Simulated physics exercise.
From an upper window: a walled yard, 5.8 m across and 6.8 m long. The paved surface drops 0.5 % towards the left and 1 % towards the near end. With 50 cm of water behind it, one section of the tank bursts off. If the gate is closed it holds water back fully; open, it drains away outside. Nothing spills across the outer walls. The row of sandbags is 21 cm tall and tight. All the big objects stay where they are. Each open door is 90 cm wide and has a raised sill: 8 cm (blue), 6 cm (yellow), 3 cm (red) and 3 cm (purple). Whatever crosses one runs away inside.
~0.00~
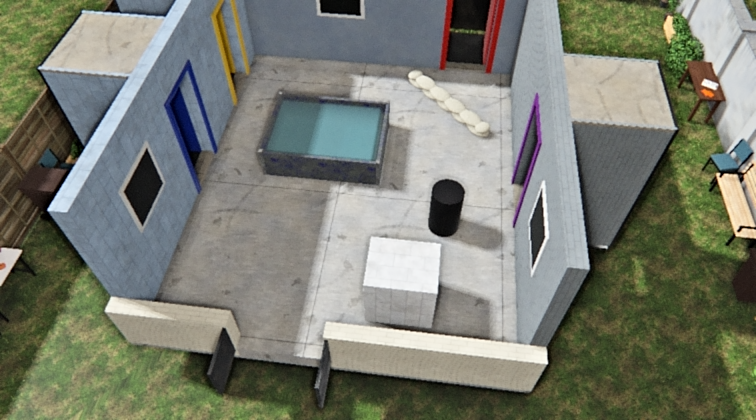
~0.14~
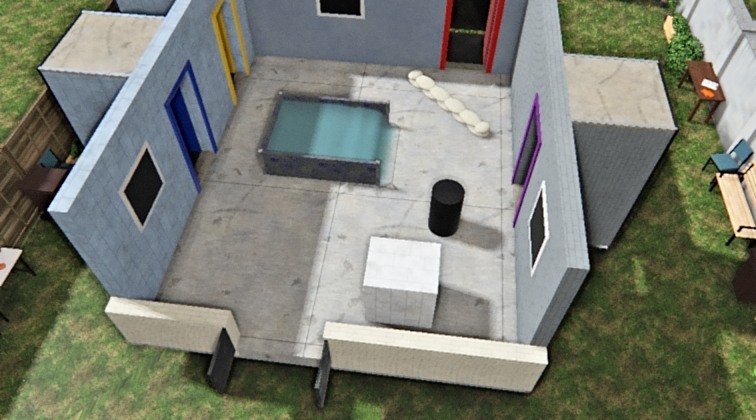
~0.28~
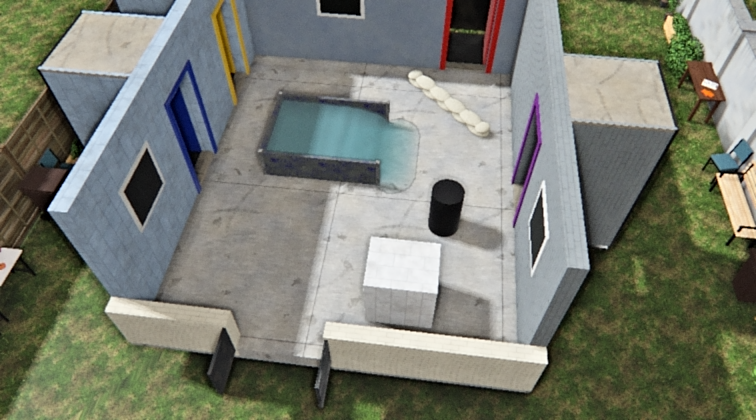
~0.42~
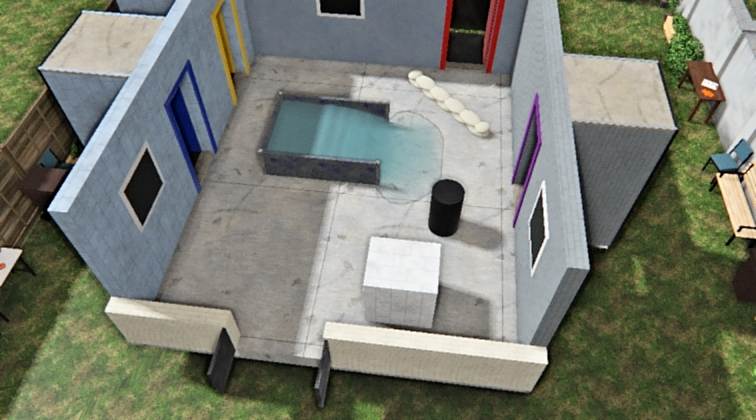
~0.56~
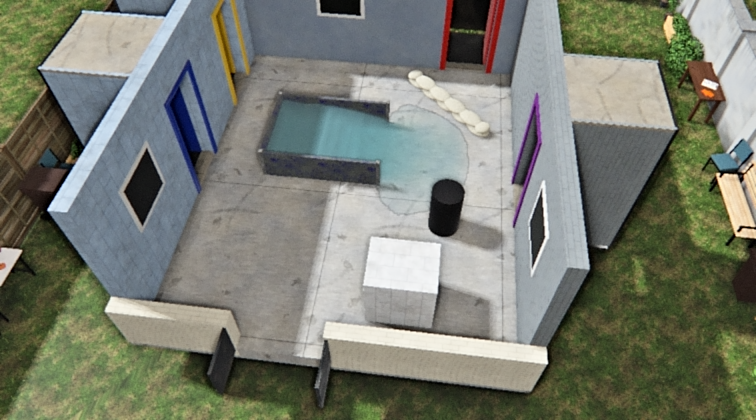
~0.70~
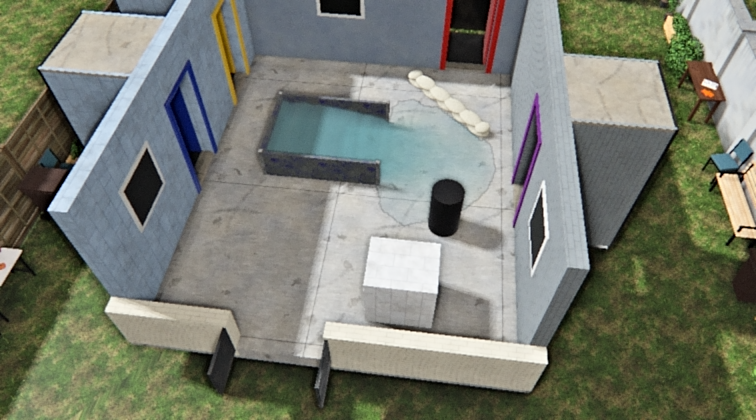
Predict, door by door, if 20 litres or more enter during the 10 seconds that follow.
The water let in: At the blue door it keeps below the limit; at the yellow door it stays under the limit; at the red door it exceeds the limit; at the purple door it passes the limit.
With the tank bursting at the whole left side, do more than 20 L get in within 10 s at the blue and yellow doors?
Then: Blue over, yellow above.
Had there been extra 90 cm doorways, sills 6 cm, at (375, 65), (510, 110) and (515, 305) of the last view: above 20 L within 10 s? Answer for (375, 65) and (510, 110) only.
In turn: Under, under.
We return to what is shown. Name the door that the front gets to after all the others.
Last comes the blue one.
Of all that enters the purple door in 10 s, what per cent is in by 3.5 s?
Some 65 per cent by then.
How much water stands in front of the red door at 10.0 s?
Roughly 3.0 cm deep.
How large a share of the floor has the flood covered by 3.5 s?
About 45 per cent.
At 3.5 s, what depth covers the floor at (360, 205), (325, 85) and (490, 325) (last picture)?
Roughly 0, 1 and 4 cm, in turn.
After 1.4 s water covers 20 % of the floor and is deepest (29 cm) near (511, 162); blue door not reached, yellow door not reached, red door not reached, purple door 10 cm at the sill, 13 L in.
After 2.2 s water covers 25 % of the floor and is deepest (30 cm) near (512, 169); blue door not reached, yellow door not reached, red door not reached, purple door 19 cm at the sill, 83 L in.
After 3.5 s water covers 45 % of the floor and is deepest (18 cm) near (516, 366); blue door not reached, yellow door not reached, red door 8 cm at the sill, 9 L in, purple door 15 cm at the sill, 194 L in.
After 6.0 s water covers 70 % of the floor and is deepest (14 cm) near (516, 366); blue door not reached, yellow door 3 cm at the sill, 0 L in, red door 5 cm at the sill, 36 L in, purple door 8 cm at the sill, 272 L in.
After 10.0 s water covers 90 % of the floor and is deepest (8 cm) near (146, 323); blue door 2 cm at the sill, 0 L in, yellow door 4 cm at the sill, 0 L in, red door 3 cm at the sill, 42 L in, purple door 4 cm at the sill, 293 L in.
